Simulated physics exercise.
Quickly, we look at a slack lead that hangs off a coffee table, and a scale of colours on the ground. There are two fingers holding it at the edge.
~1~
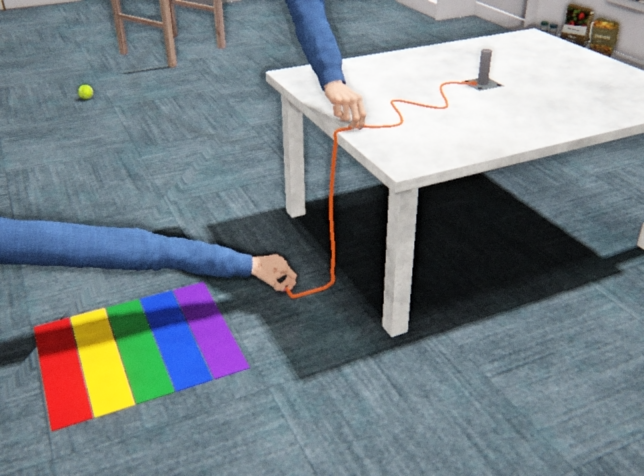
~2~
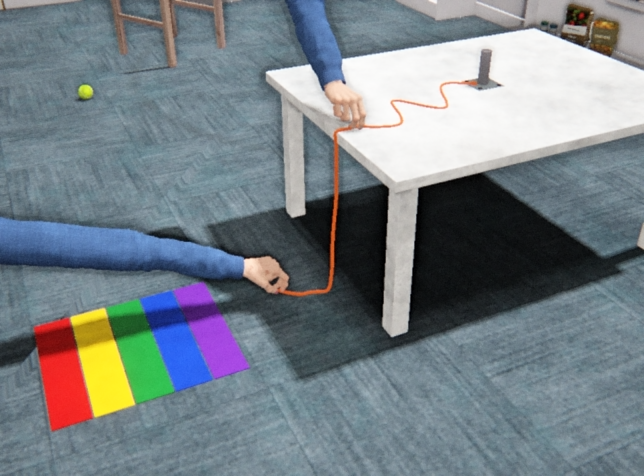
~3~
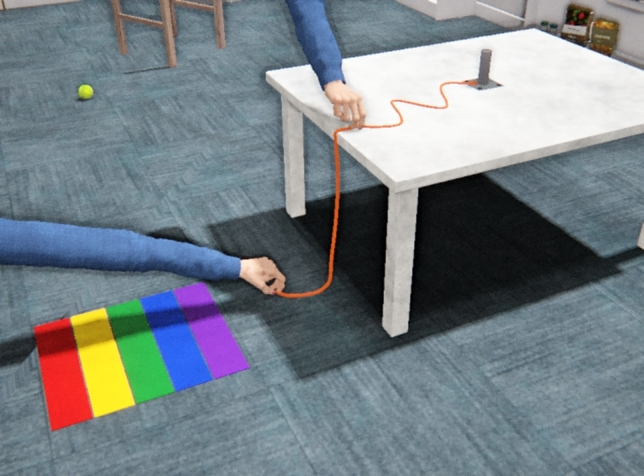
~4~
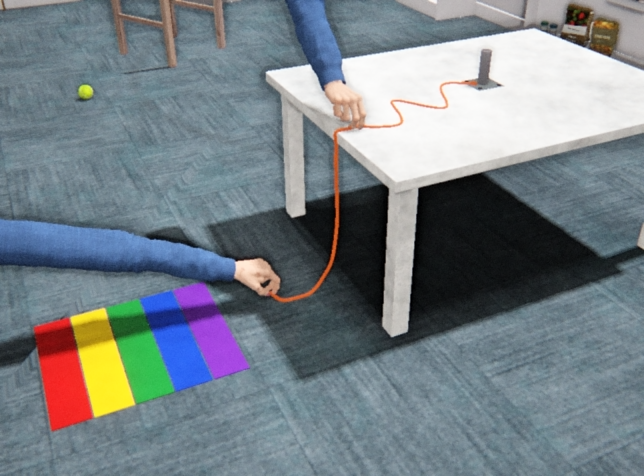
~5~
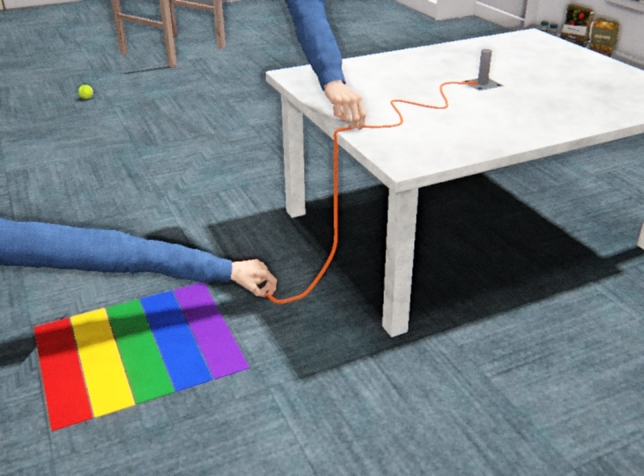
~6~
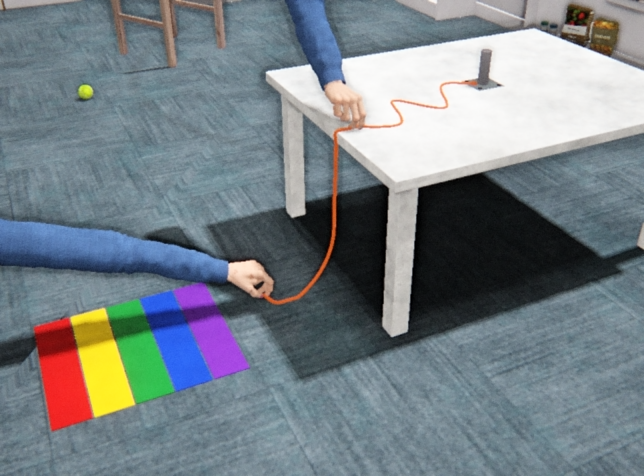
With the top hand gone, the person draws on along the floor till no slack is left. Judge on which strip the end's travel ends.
Its travel ends on the red strip.
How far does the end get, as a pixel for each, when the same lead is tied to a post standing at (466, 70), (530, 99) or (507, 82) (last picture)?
Around (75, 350), (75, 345) and (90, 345).
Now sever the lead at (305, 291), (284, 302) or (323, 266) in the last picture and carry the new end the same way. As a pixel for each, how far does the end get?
The pixels come out at around (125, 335), (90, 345) and (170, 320), one per try.
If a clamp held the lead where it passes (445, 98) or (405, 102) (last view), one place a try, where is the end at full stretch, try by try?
First try at (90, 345), second at (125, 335).
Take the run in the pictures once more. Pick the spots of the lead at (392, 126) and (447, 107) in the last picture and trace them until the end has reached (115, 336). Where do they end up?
They end up close to (318, 165) and (403, 104).
A little later, end near (115, 336); over yellow.
Next, end near (79, 347); over yellow.
When it is tight, end near (56, 353); over red. It gets as far as the red strip.
